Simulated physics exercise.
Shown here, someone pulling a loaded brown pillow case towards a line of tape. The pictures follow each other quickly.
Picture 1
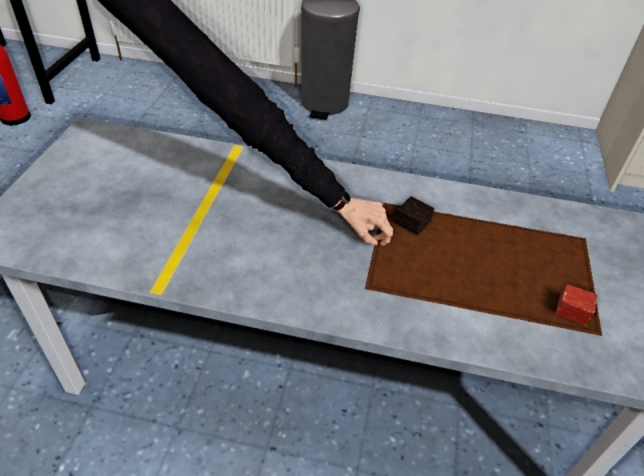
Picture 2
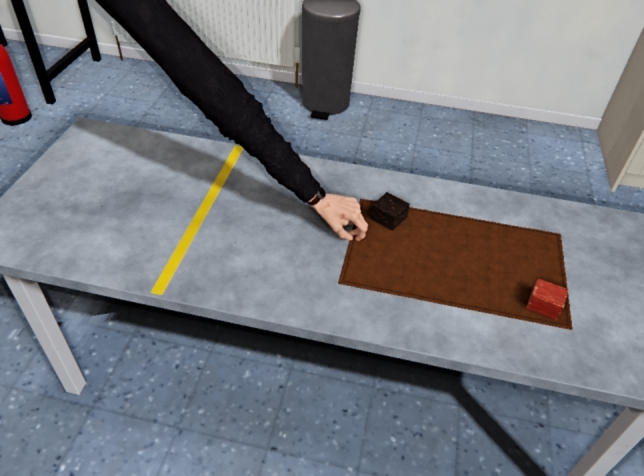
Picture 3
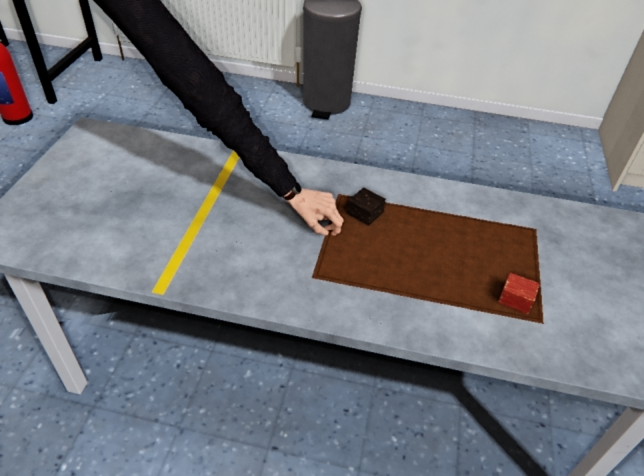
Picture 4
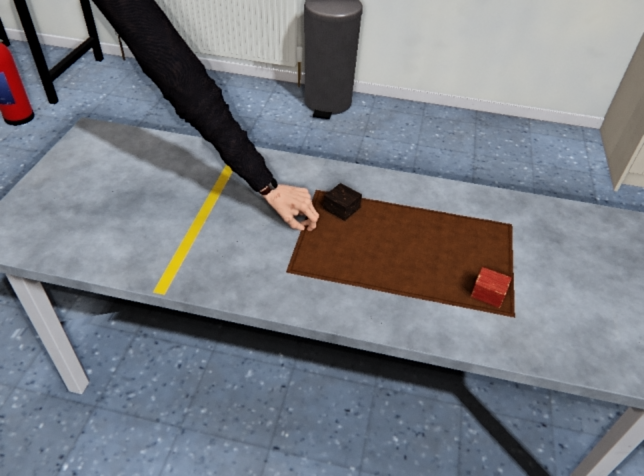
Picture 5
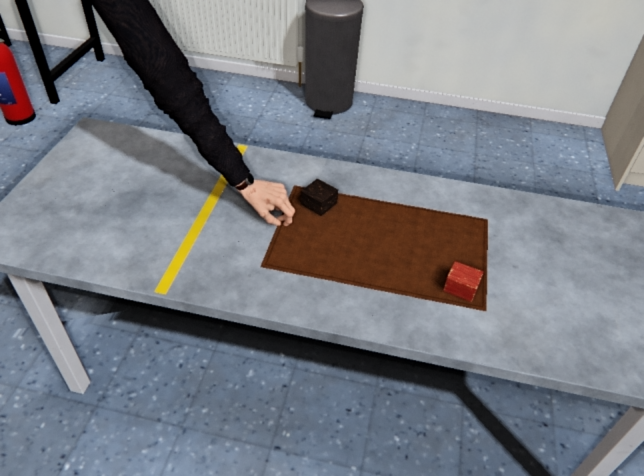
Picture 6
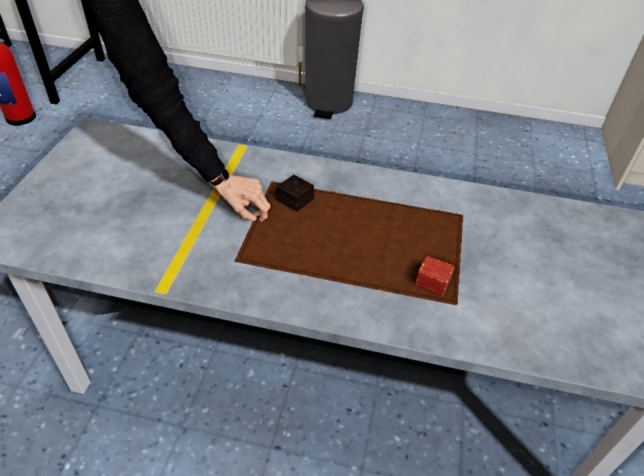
To begin with, a hand grips the left end of a brown cloth on a grey table, with a black block and a red block resting on it. The arm pulls the cloth steadily left, both blocks riding along, until its near end lies close to the yellow tape.
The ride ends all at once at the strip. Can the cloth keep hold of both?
The black block shoots off the front. The red block remains aboard.
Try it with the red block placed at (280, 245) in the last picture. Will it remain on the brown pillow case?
It is thrown clear.
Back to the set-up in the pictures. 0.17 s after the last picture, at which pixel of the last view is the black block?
At about (220, 179).
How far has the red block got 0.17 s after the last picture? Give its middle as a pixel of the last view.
Around (346, 259).
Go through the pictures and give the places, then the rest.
Pillow case end (365, 289); black block (416, 208); red block (580, 298); tape (164, 278), in the first frame.
Pillow case end (338, 284), far hem (572, 330); red block (551, 292), in the second frame.
Pillow case end (312, 278); black block (367, 199), in the third frame.
Pillow case end (286, 273), far hem (515, 318); red block (494, 280), in the fourth frame.
Pillow case end (261, 267); black block (320, 190), in the fifth frame.
Pillow case end (235, 262), far hem (457, 306); black block (295, 186); red block (437, 269); tape (169, 277), in the sixth frame.
Then, 0.06 s on from there, hem short of the tape; black block on the cloth near (267, 188); red block on the cloth near (401, 269).
Then, 0.17 s on from there, hem at the tape; black block ahead of the hem near (220, 179); red block on the cloth near (346, 259).
In the end, hem at the tape; black block ahead of the hem near (153, 168); red block on the cloth near (297, 250). The black block slides clear of the cloth and the red block keeps its seat.
